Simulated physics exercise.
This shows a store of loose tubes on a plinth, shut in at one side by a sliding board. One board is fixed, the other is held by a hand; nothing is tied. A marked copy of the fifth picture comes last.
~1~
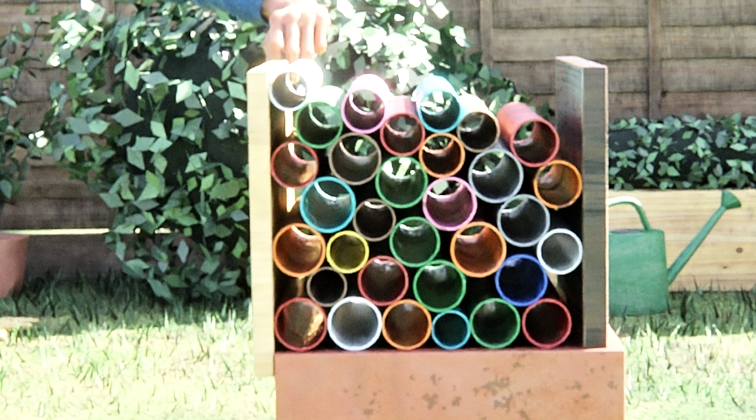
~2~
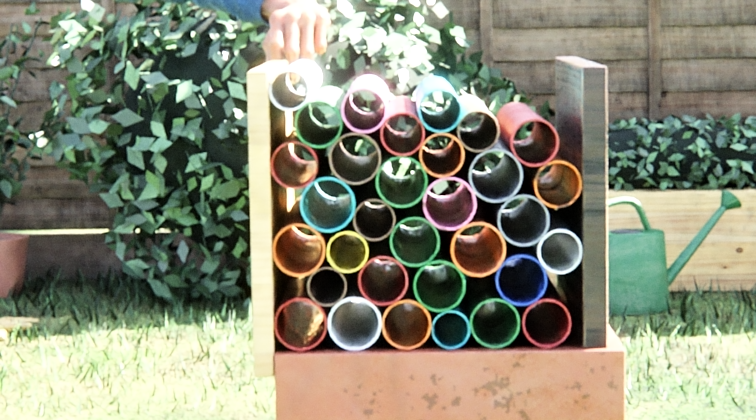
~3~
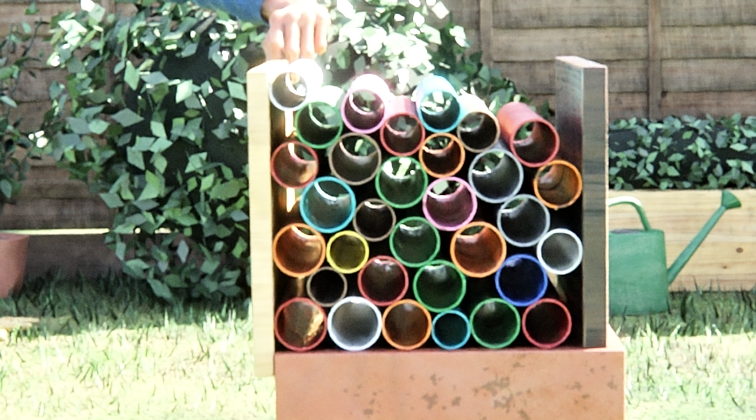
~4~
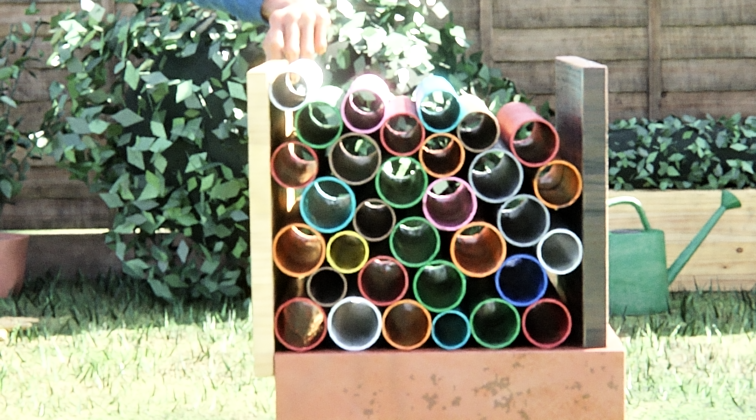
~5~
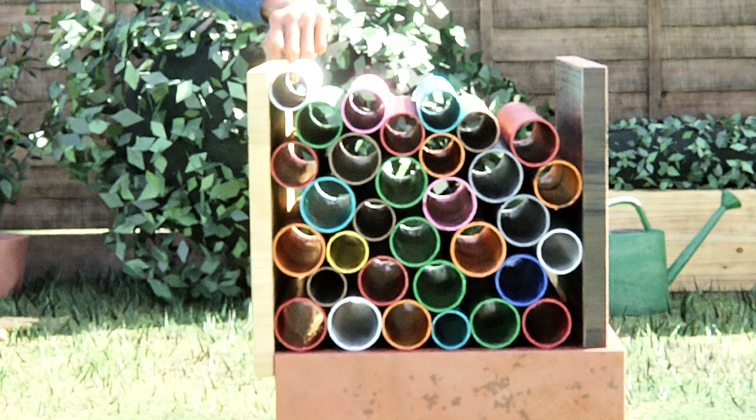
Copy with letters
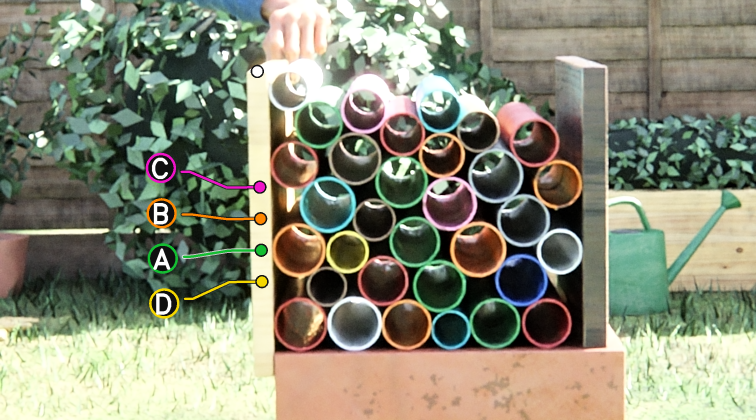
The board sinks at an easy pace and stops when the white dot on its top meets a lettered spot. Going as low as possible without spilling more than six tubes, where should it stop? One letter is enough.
Mark D is as low as it can go.
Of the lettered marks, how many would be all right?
Four of them.
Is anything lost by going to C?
Yes.
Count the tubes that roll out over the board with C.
At C the number is one.
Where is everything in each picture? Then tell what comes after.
In the first frame, a red tube (535, 143); a pink tube (364, 110); side board (274, 203).
In the second frame, side board (274, 203); a red tube (301, 324).
In the third frame, a red tube (547, 323); an orange tube (299, 250).
In the fourth frame, a brown tube (374, 220); a red tube (294, 165).
In the fifth frame, a red tube (535, 143); a pink tube (364, 110); side board (274, 203).
On the copy, A at (261, 251); B at (260, 219); C at (260, 187); D at (262, 281); the white dot at (257, 72).
On D. First, top of the board (270, 162).
Then, top of the board (272, 262).
Finally, top of the board (273, 280), three out over the board.
By contrast, A three out over the board; B one out over the board; C one out over the board.
